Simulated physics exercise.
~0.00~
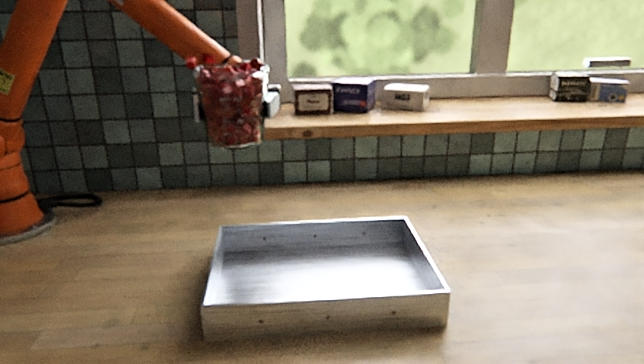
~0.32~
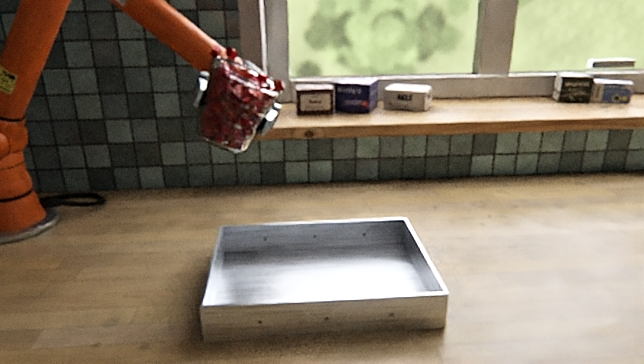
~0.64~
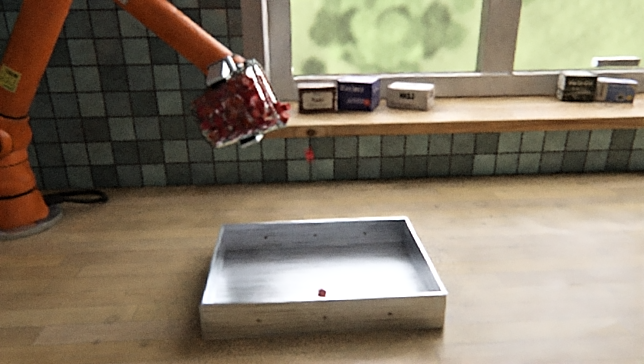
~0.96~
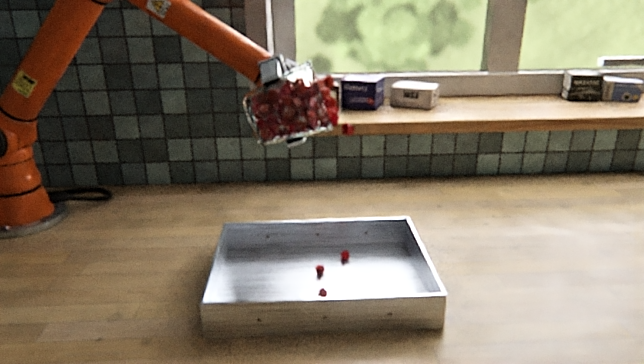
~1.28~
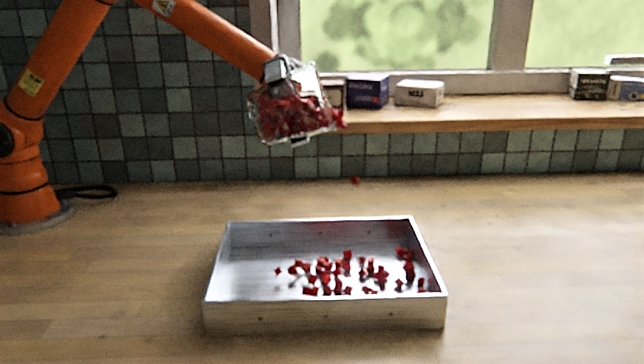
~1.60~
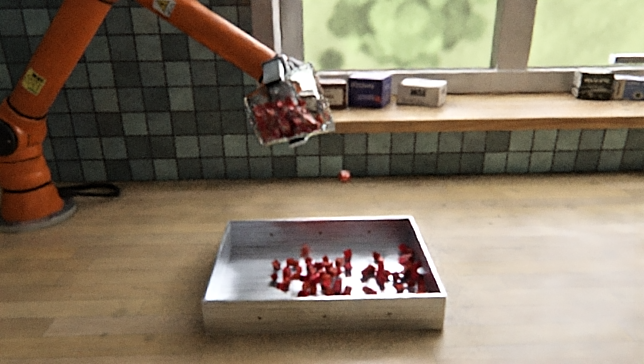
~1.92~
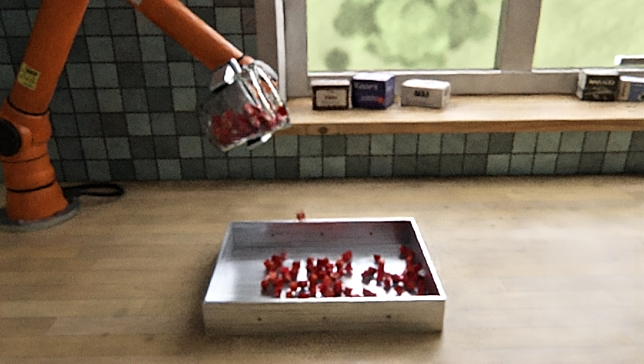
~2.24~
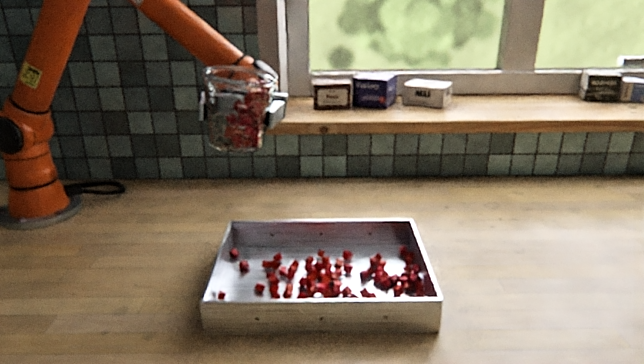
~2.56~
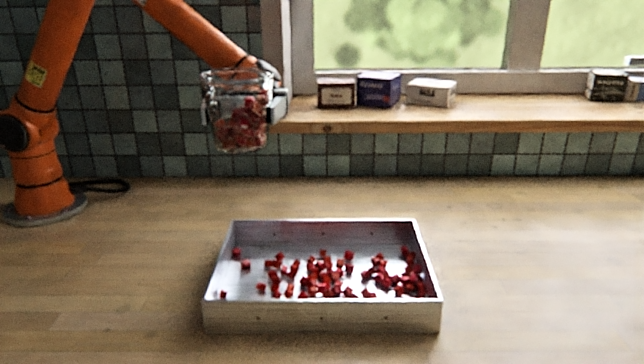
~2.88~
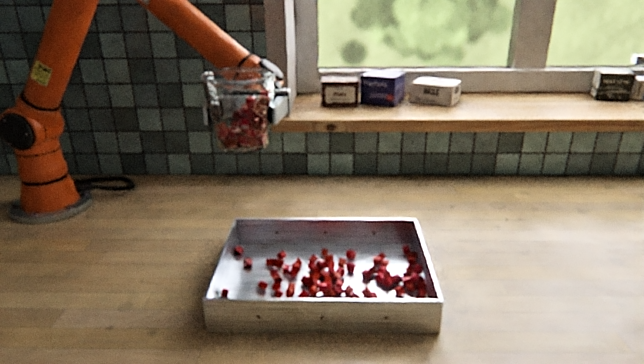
An orange robot arm tipped a clear beaker of small red cubes over a shallow tray on a wooden counter, spilling many of them in, then swung it back upright with plenty still inside while the rest lay scattered across the tray.
